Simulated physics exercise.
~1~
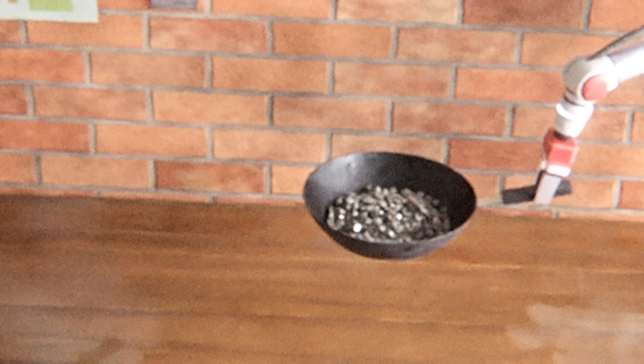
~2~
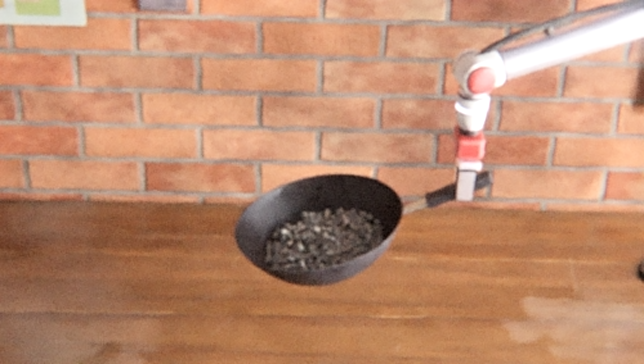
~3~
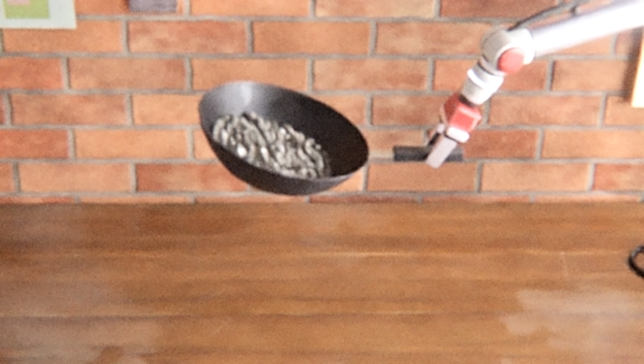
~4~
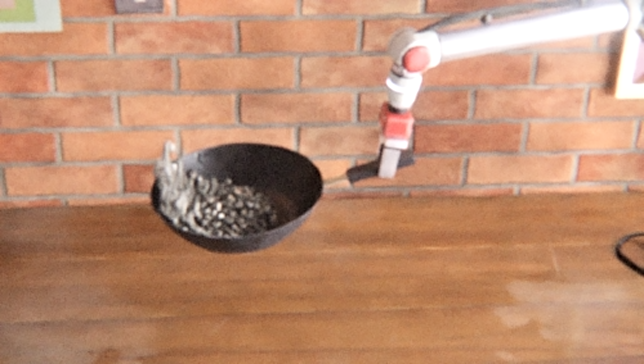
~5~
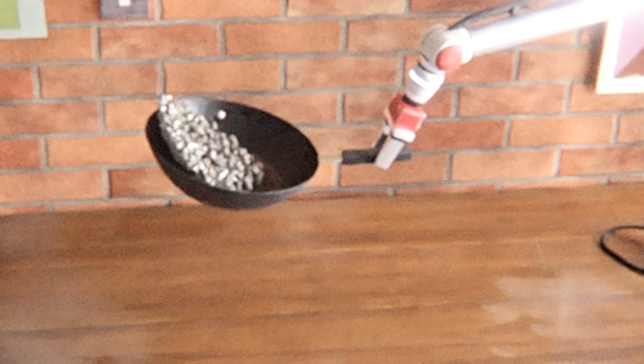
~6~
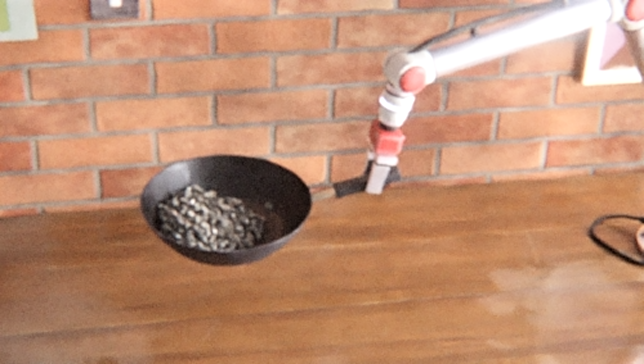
A robot arm tossed a heap of small grey pebbles in a black frying pan, swinging it left above a wooden table while tipping and levelling it again, and the pebbles slid and hopped near the far rim before settling back in the pan.
